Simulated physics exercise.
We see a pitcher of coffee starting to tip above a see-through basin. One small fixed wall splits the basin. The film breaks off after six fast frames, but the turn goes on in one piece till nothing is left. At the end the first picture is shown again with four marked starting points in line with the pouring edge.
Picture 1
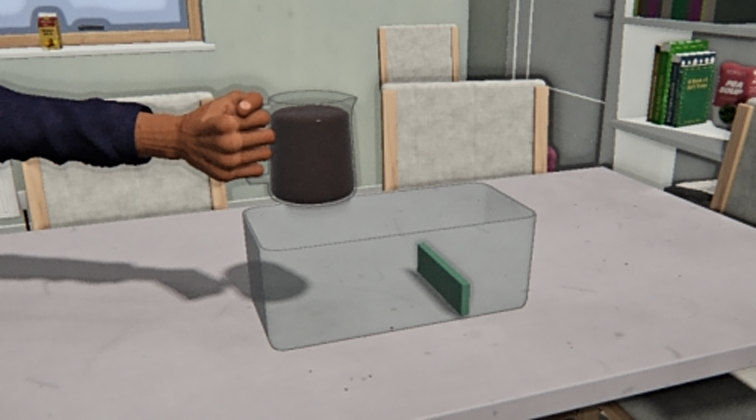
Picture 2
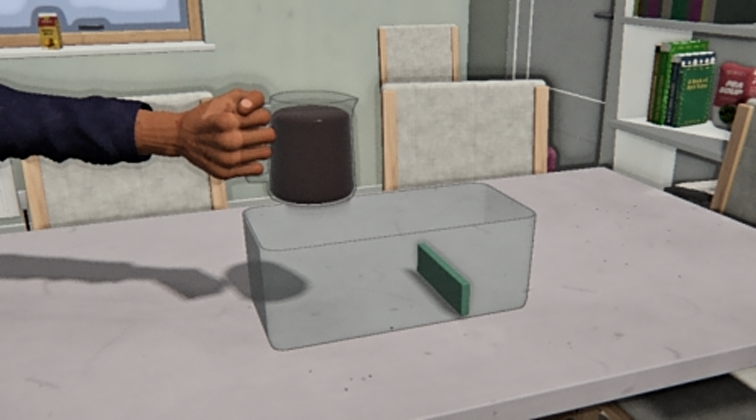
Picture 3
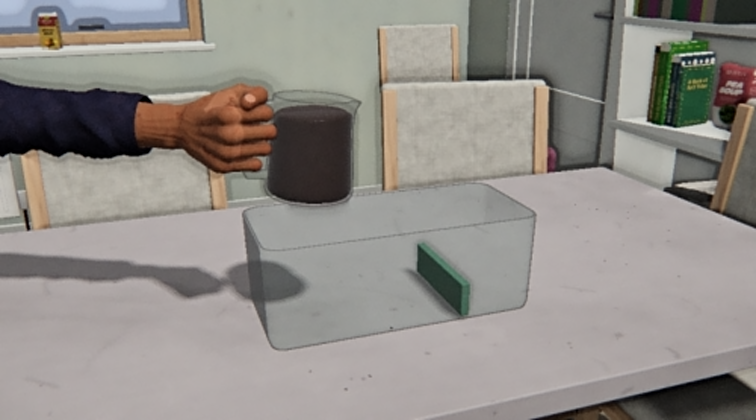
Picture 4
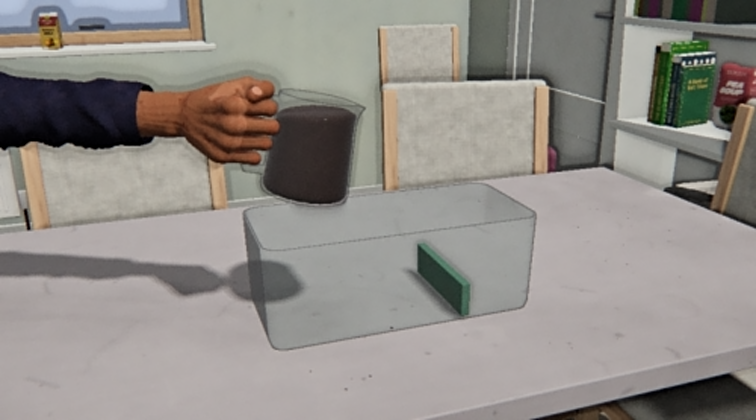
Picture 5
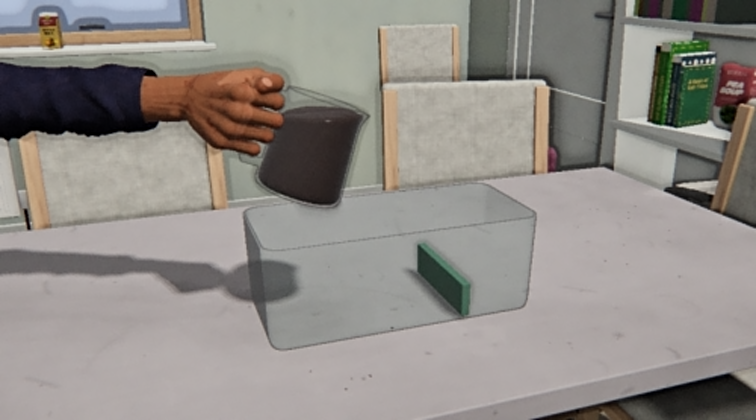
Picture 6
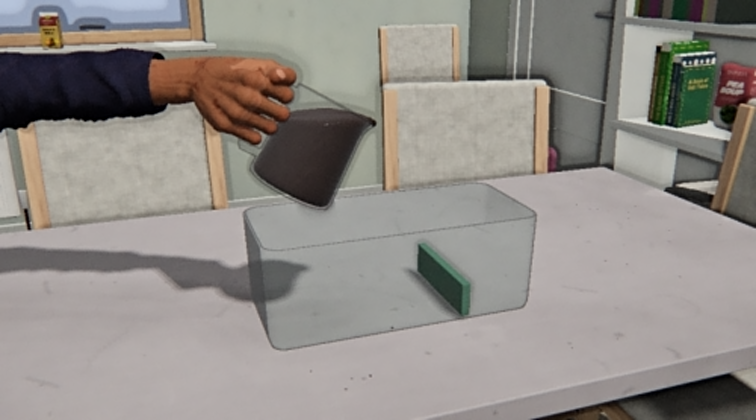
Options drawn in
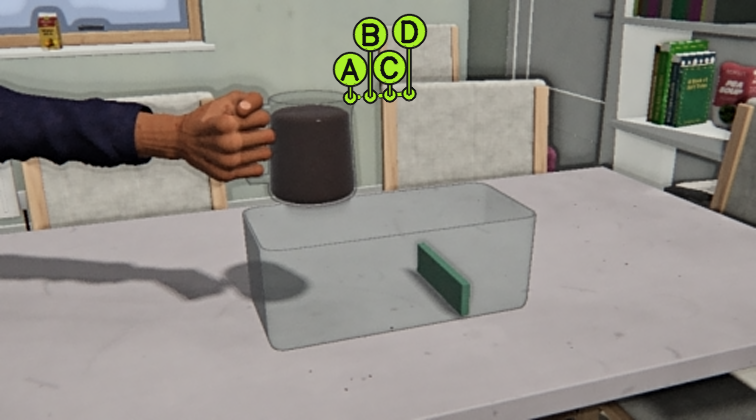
In a room with pale green walls, a light-topped table is seen from slightly above, with pale chairs behind it and a bookshelf at right. A dark-sleeved arm reaches in from the left, holding a clear pitcher of dark brown coffee above a see-through basin with an upright green panel inside. The hand holds nearly still, then tilts the pitcher rightward until coffee reaches its lip, the camera staying fixed.
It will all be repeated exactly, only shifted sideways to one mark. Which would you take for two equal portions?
C.
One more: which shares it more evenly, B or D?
Dot D.
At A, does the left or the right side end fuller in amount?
The left one.
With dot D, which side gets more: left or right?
More ends on the right.
On the marked copy, A at (350, 97); B at (370, 96); C at (389, 95); D at (409, 93).
For dot A, about 94 % ends left of the wall and 5 % right of it.
For dot B, about 90 % ends left of the wall and 9 % right of it.
For dot C, about 53 % ends left of the wall and 46 % right of it.
For dot D, about 29 % ends left of the wall and 70 % right of it.
